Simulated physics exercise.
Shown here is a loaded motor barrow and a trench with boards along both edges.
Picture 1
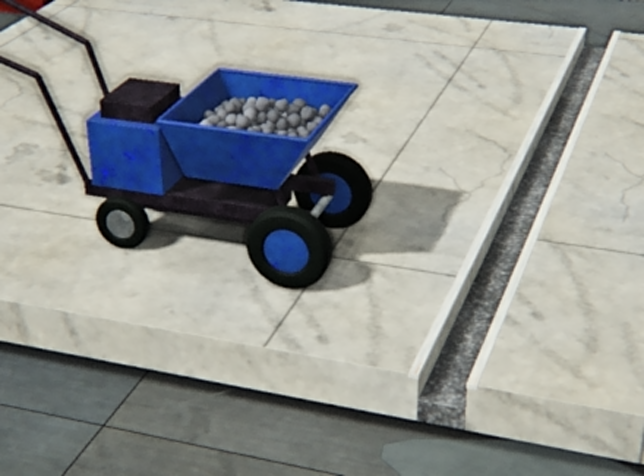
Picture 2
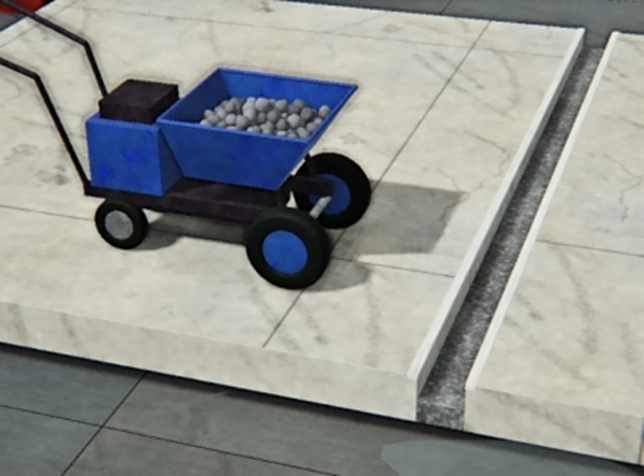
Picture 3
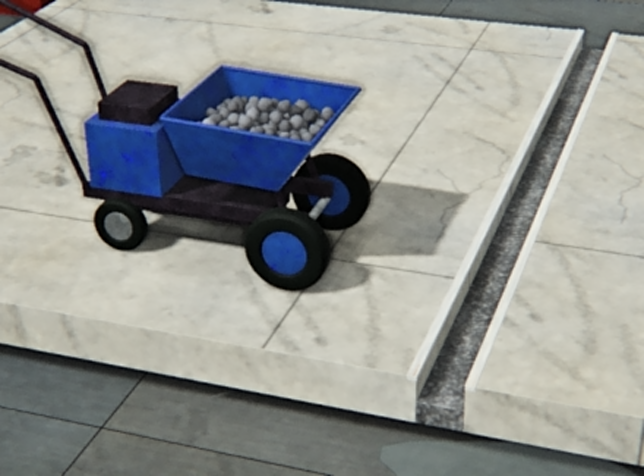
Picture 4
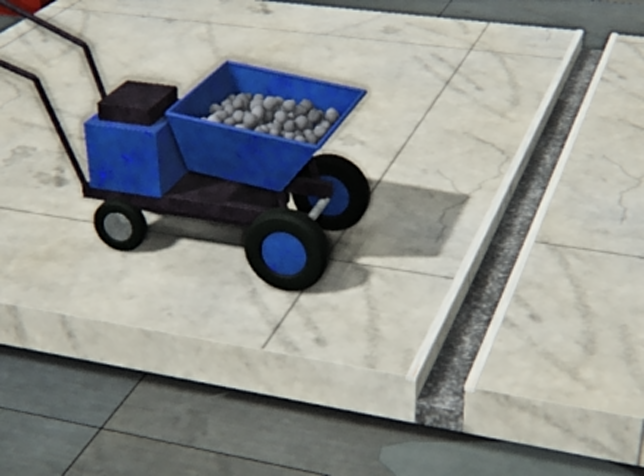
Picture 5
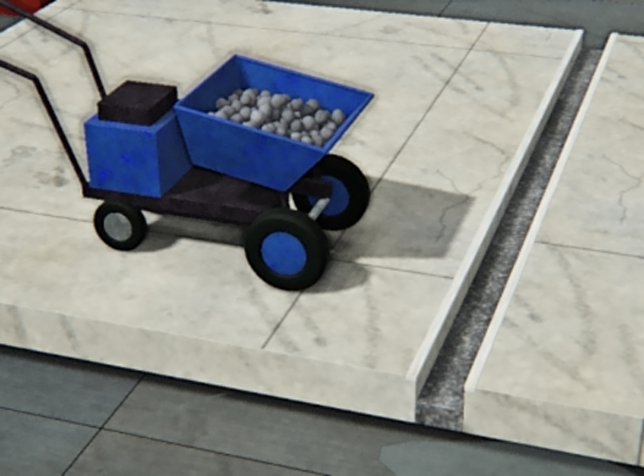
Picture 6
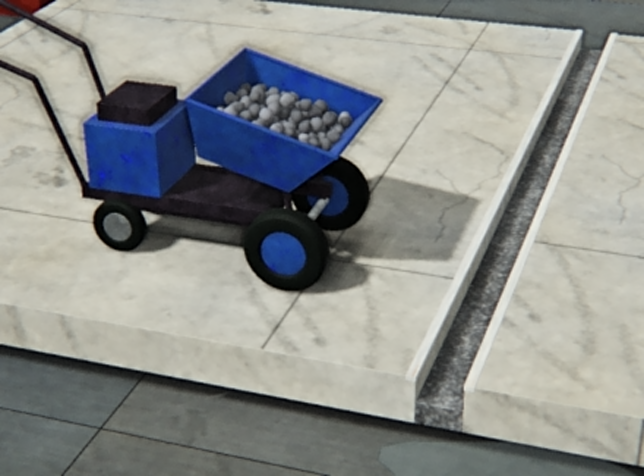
Blue motor barrow loaded with round grey cobbles standing still near a narrow trench, its skip slowly tilting forward to the right.
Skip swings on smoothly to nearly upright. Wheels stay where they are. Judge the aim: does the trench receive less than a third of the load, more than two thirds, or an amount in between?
It receives between a third and two thirds.
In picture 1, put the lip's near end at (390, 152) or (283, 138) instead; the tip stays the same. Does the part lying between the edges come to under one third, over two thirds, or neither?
In the first case under a third, in the second case between a third and two thirds.
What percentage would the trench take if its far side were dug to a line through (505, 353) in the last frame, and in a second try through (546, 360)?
First case 70 %, second case 80 %.
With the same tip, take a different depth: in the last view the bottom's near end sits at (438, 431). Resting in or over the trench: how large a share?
I'd put it at some 70 in a hundred.
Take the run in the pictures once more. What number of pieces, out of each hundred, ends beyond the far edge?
Around 10 %.
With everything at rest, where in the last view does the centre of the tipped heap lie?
Close to (476, 278) in the last view.
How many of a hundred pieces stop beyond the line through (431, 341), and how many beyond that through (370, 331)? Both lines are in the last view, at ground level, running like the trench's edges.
In turn 70 and 100 in a hundred.
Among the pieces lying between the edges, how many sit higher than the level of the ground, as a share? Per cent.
Roughly 25 %.
Just after the last frame, skip tipped steeply; every one in the skip.
A moment on, skip tipped right over; the larger part in the skip; about a tenth short of the trench; about a tenth in or heaped over the trench; just a few falling.
Further on, skip tipped right over; about a tenth in the skip; roughly a quarter short of the trench; roughly half in or heaped over the trench; about a tenth beyond it.
When it is over, skip tipped right over; just a few in the skip; roughly a third short of the trench; roughly two thirds in or heaped over the trench; about a tenth beyond it.
